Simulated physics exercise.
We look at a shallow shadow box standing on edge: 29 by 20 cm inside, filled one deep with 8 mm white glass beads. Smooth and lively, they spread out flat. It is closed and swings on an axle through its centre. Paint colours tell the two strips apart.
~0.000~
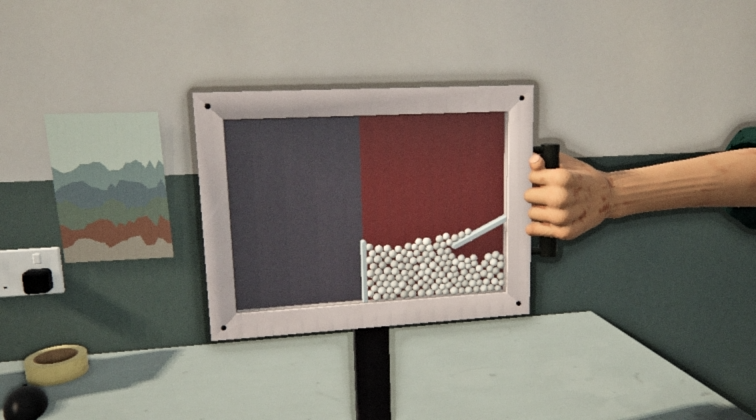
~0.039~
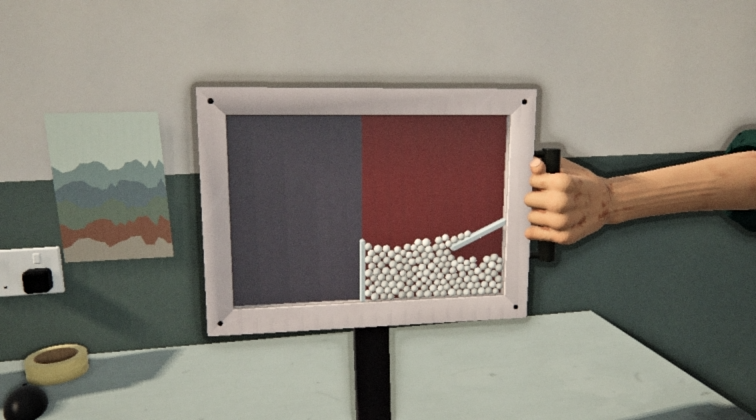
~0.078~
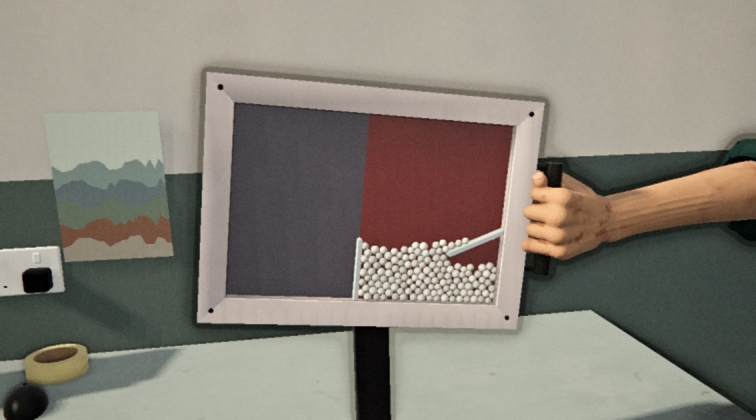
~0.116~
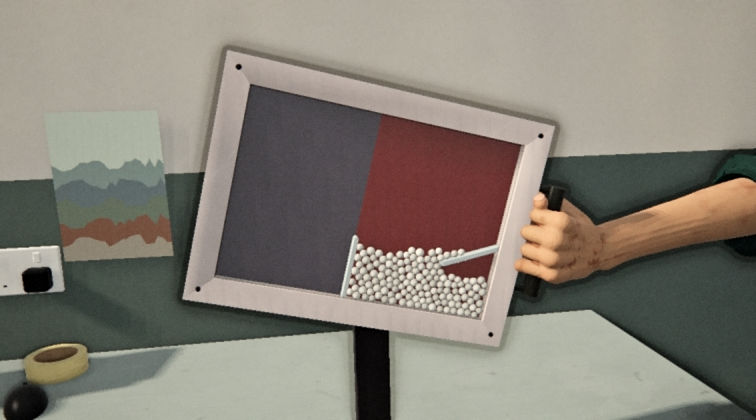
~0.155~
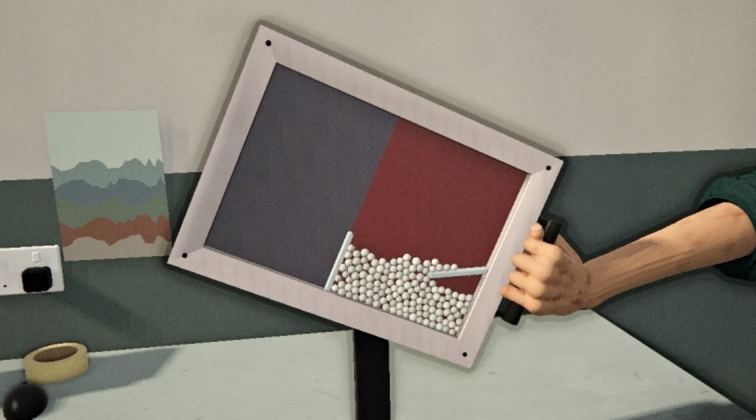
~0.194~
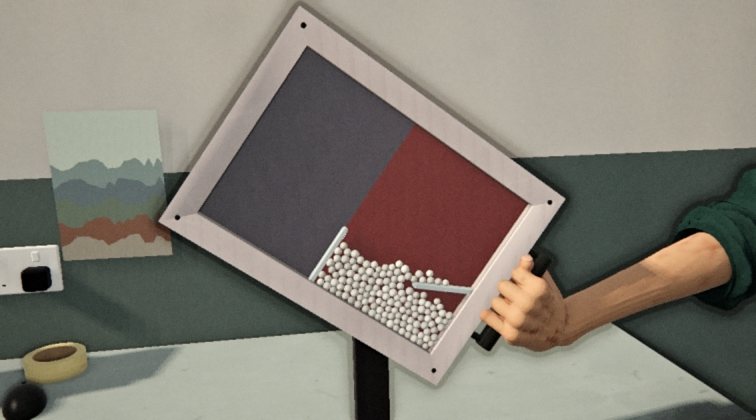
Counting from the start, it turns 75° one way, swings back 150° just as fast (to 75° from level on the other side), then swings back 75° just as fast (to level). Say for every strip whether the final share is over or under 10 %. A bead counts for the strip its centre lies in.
Red over, grey over 10 %.
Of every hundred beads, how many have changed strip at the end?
Some 35 per cent.
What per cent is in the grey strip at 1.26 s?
Some 30 per cent.
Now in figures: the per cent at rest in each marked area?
Red strip: 65; grey strip: 35.
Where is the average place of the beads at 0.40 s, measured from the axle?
Some 4 cm left and 10 cm below.
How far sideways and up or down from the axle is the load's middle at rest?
Some 1 cm right and 8 cm below.
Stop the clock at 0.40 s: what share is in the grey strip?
Roughly 0 per cent.
After 0.40 s, it stands 75° clockwise; the beads' middle is 4 cm left of and 10 cm below the centre; red 100 %.
After 1.26 s, it stands 36° anticlockwise; the beads' middle is 3 cm right of and 6 cm below the centre; red 70 %, grey 30 %.
After 1.46 s, it stands level; the beads' middle is 1 cm left of and 7 cm below the centre; red 65 %, grey 35 %.
At rest by 2.5 s, it stands level; red 65 %, grey 35 %.
